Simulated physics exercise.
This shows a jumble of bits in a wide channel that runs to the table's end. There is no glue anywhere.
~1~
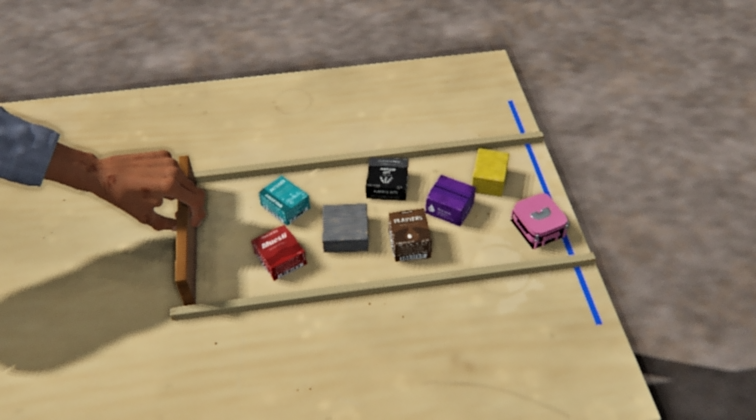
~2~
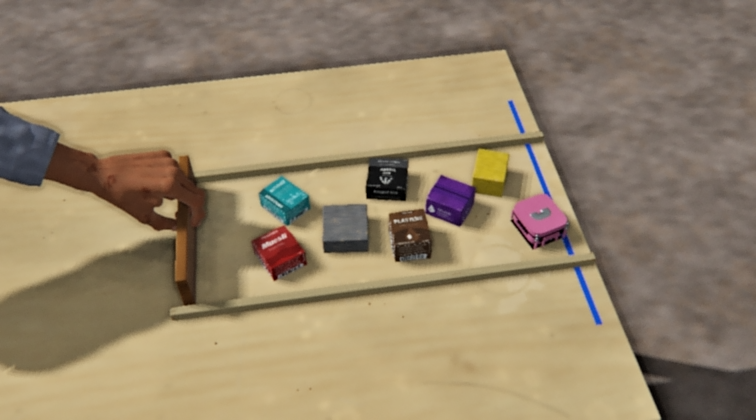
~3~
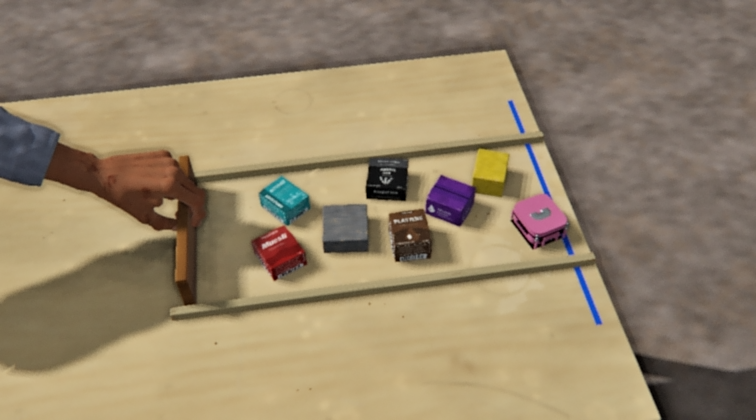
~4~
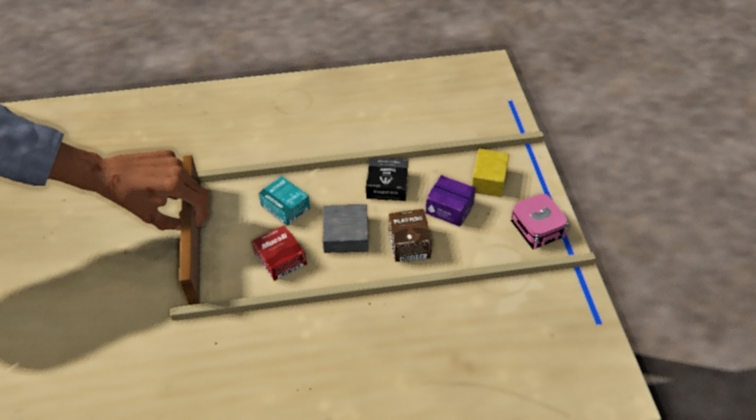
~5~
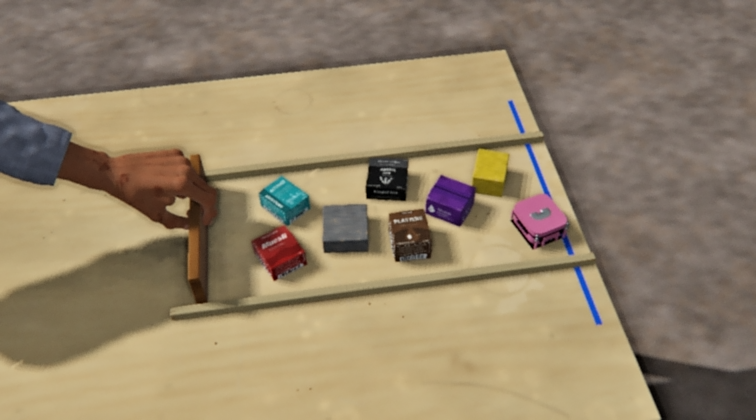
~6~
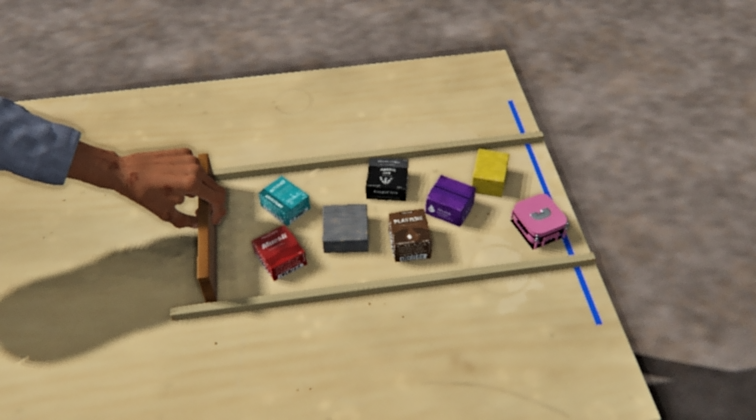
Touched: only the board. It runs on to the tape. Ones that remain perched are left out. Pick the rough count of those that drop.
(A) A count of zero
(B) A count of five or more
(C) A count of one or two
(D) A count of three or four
Option B: A count of five or more.
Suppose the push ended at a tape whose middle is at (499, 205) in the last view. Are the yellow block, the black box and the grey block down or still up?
Well, the yellow block plunges, the black box sits tight, and the grey block sits tight.
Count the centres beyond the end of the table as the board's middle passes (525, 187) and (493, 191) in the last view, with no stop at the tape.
It would be 5 at the first and 2 at the second.
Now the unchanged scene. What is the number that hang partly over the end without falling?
The number is 2.
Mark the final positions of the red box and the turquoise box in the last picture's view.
The red box stops around (586, 235); the turquoise box around (552, 157).
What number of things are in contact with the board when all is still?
That comes to 2.
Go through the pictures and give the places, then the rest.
In the first picture, pink case (539, 221); yellow block (490, 173); purple box (451, 200); board (187, 228); tape (549, 198).
In the second picture, yellow block (490, 173); board (187, 228).
In the third picture, purple box (451, 201); red box (279, 253).
In the fourth picture, pink case (539, 221); turquoise box (284, 201).
In the fifth picture, yellow block (490, 173); black box (387, 179).
In the sixth picture, pink case (539, 221); yellow block (490, 173); purple box (451, 201); board (208, 226); tape (549, 198).
A little later, none off yet; pink case at rest near (539, 221); yellow block at rest near (490, 173); purple box at rest near (454, 199).
When it is over, the number that fall off is five or more; down, grey block, black box, brown box, purple box, yellow block and pink case.
